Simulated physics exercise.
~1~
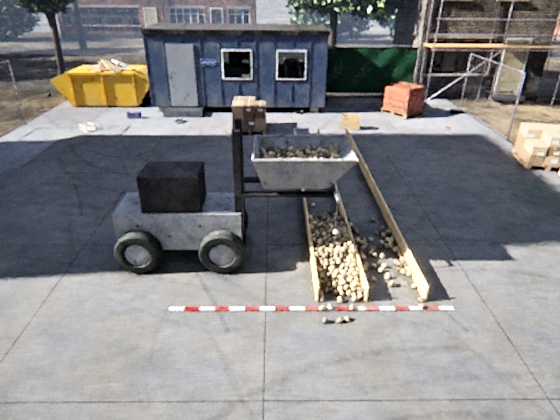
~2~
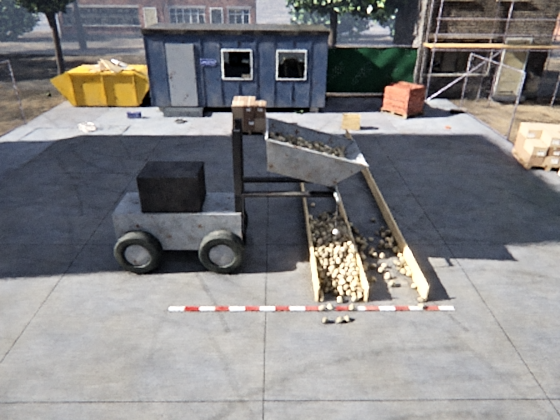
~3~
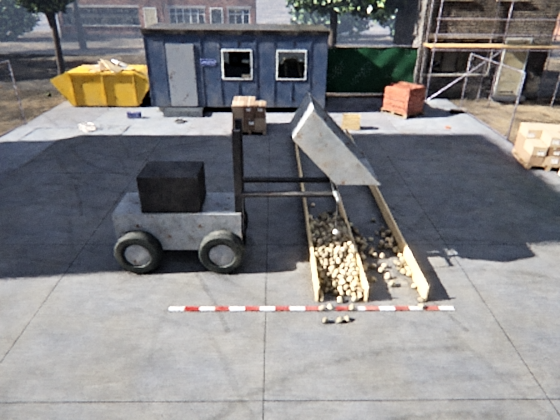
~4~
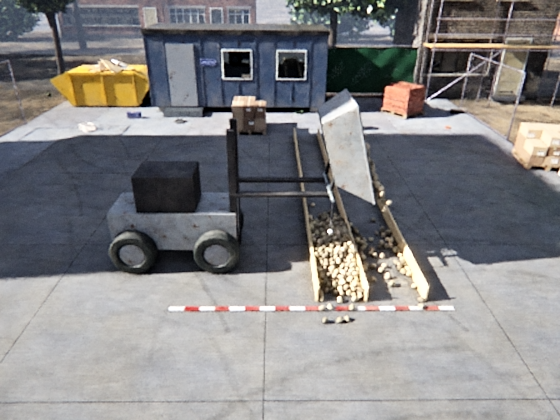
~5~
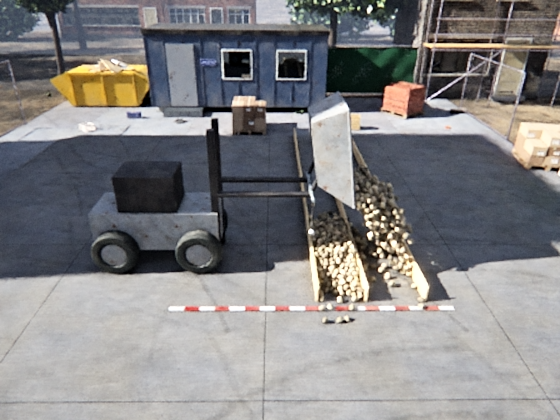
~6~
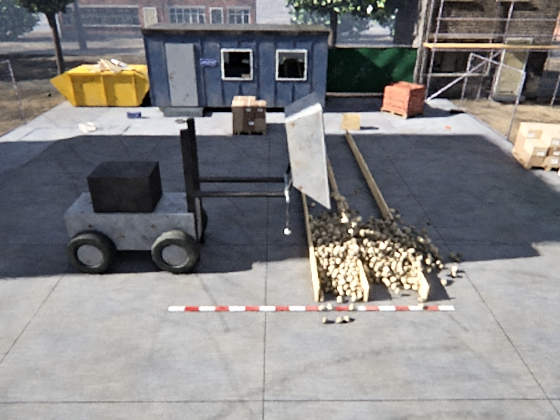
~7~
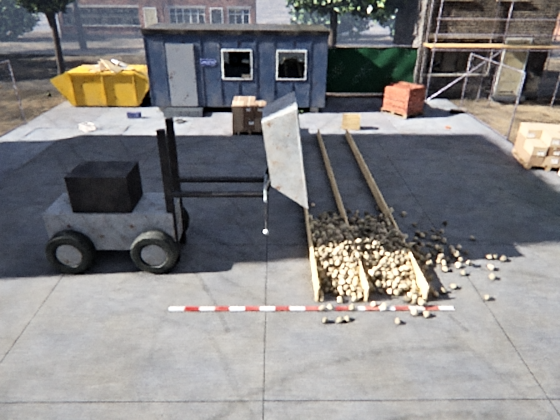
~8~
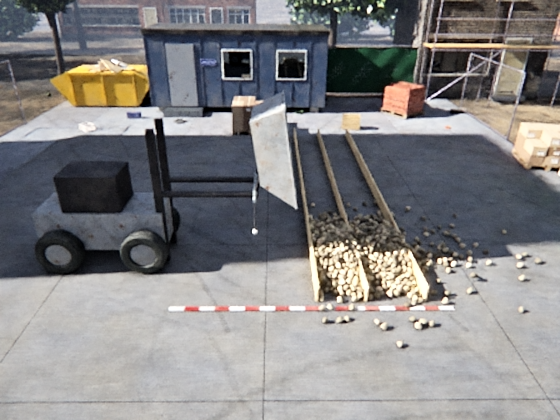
A fork truck tips its skip, drops stones mostly into the far bay, and backs left.
